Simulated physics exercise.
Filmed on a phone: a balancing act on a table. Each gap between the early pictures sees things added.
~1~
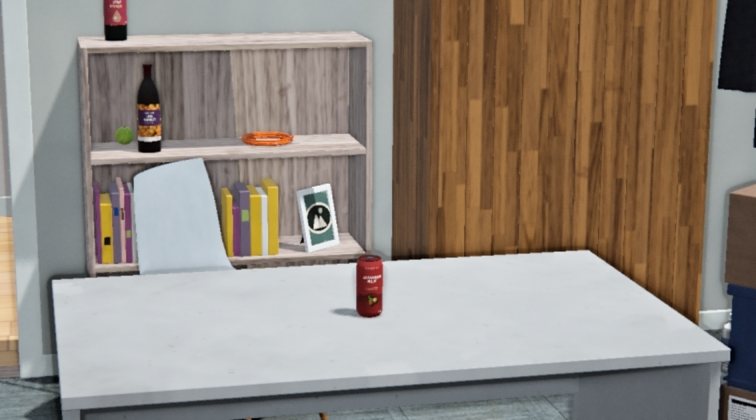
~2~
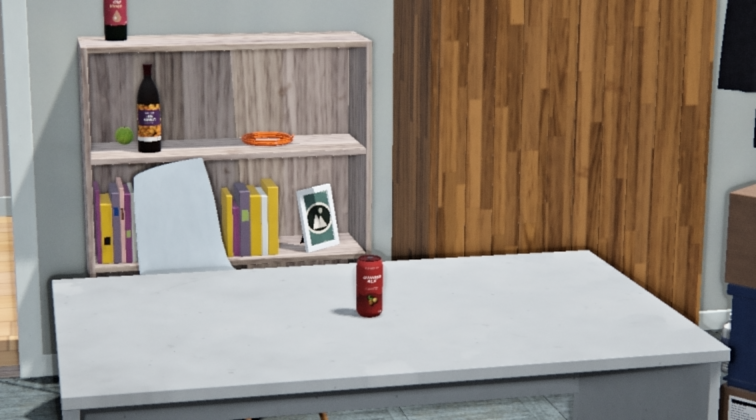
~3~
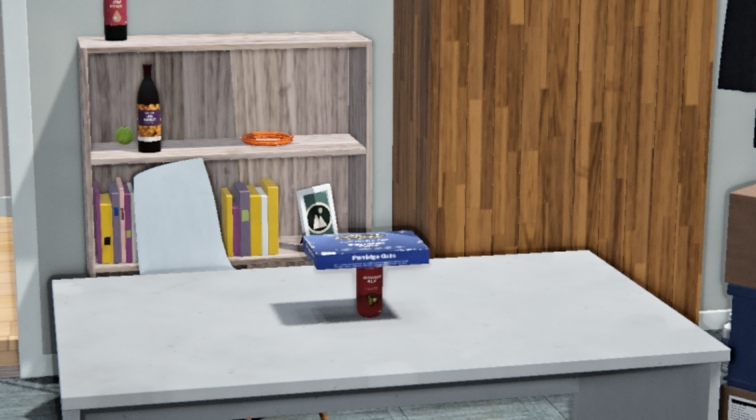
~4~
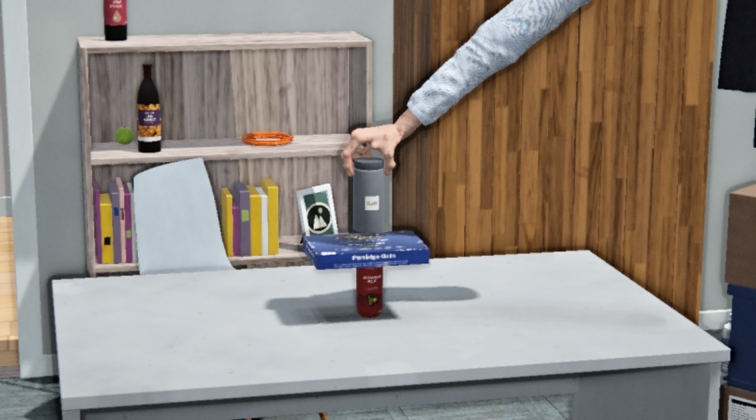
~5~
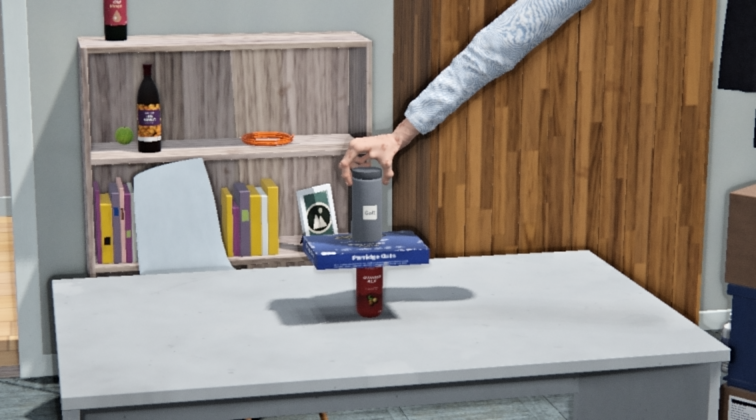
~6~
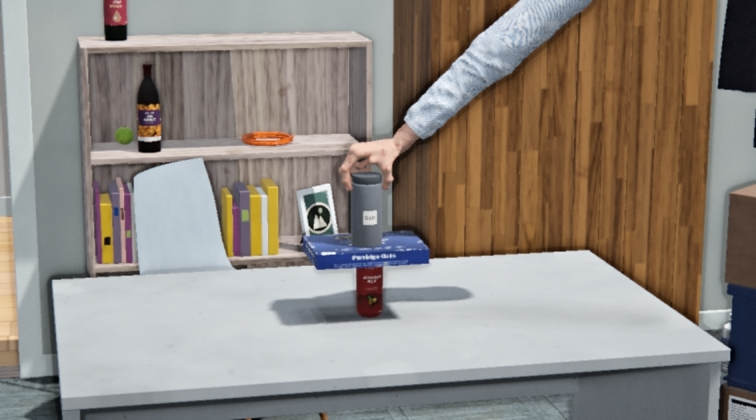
A hand lowered a grey jar onto a blue box that had appeared on top of a red can on the table, and kept hold of the jar as it rested there.
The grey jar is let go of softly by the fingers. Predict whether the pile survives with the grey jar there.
Stays put.
Then, 0.30 s later than the last frame, all is still.
Then, 1.00 s later than the last frame, grey jar resting near (367, 210).
When it is over, all 3 as before. End places, in pixels of the last picture, grey jar near (367, 210). The stack stays up.
